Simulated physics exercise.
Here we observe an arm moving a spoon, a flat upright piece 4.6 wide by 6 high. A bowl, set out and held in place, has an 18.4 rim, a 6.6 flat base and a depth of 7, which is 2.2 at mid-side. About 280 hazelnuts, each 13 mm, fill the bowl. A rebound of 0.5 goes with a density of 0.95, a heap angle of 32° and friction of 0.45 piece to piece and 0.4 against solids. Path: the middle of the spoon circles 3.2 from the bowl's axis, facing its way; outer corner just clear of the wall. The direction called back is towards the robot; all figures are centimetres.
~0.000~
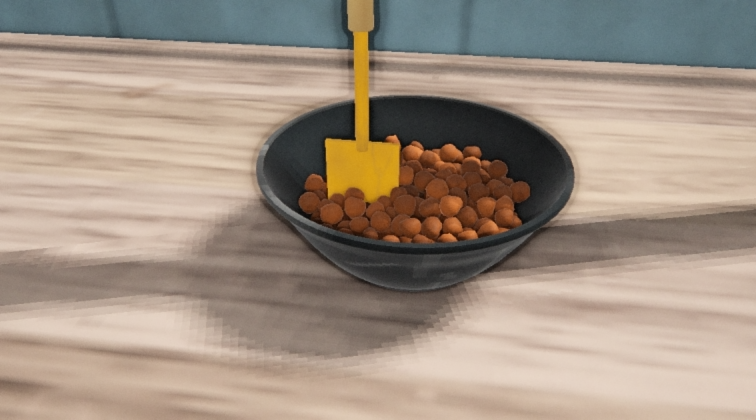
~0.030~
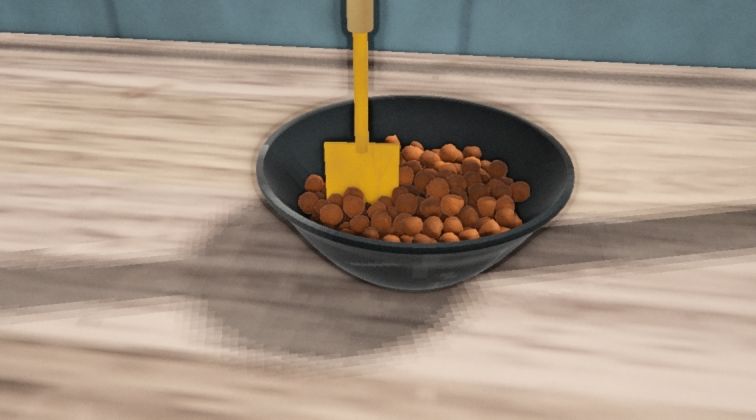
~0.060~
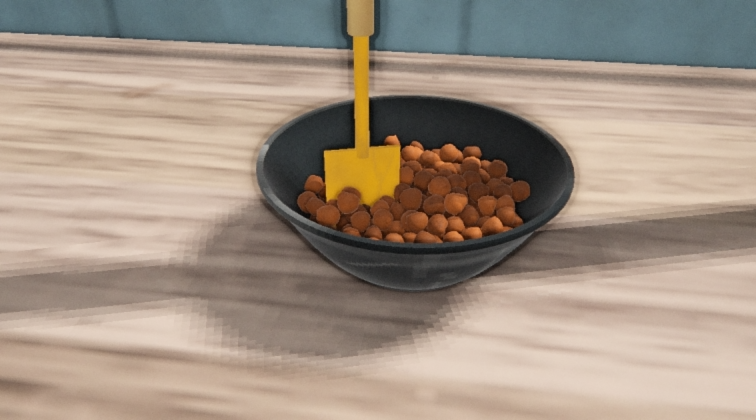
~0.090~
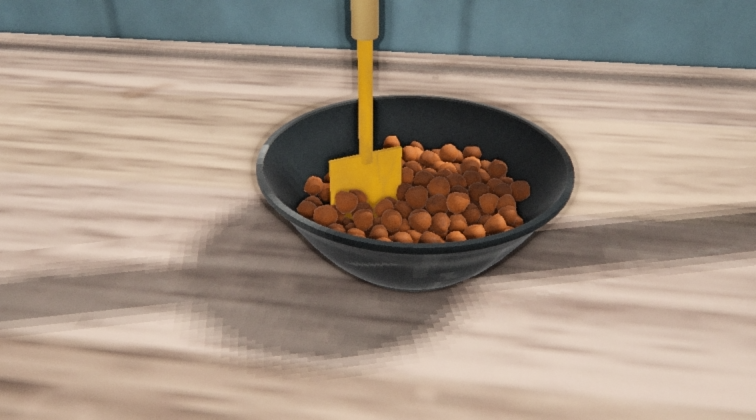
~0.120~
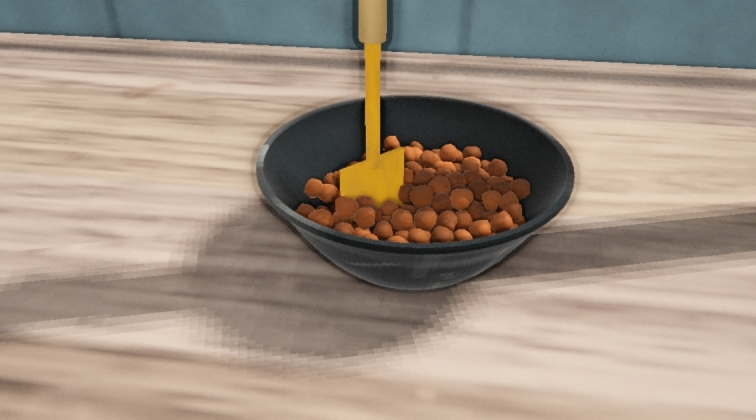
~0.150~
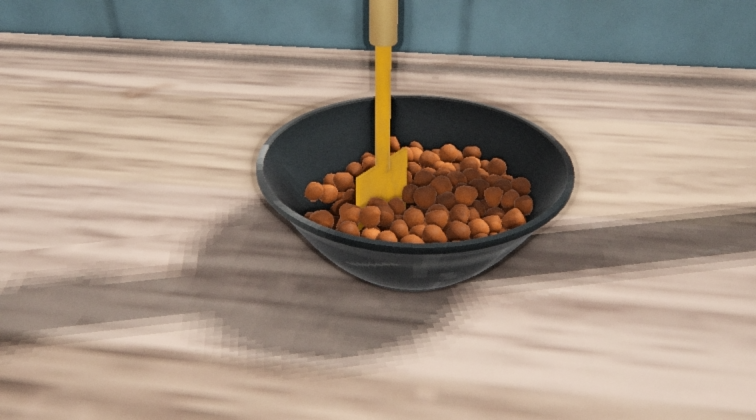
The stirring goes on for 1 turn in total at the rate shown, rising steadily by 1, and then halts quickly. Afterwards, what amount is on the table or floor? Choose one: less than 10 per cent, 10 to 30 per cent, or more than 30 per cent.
The share is less than 10 per cent.
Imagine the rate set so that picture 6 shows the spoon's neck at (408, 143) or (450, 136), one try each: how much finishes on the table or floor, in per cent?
Near 10 in a hundred for the first and near 30 in a hundred for the second.
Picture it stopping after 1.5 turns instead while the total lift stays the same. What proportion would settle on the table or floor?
I'd expect around 5 per cent.
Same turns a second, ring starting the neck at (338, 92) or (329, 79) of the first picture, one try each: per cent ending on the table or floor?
About 10 and 5 per cent.
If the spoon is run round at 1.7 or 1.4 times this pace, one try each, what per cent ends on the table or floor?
15 % and 10 %.
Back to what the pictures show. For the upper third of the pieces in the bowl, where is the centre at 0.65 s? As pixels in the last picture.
Centre, approx.: (361, 144).
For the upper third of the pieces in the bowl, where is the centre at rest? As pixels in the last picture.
I'd say close to (358, 206).
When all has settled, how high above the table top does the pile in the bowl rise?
7.5 cm, give or take.
After 0.40 s, 177° round, highest piece 9 above the table; 275 in the bowl, 1 in flight or on the tool.
After 0.65 s, 293° round, highest piece 9 above the table; 272 in the bowl, 4 on the table or floor.
After 0.97 s, 0° round, highest piece 7 above the table; 270 in the bowl, 6 on the table or floor.
After 1.67 s, 0° round, highest piece 7 above the table; 270 in the bowl, 6 on the table or floor.
In the end, 270 in the bowl, 6 on the table or floor. That is 2 % on the table or floor.
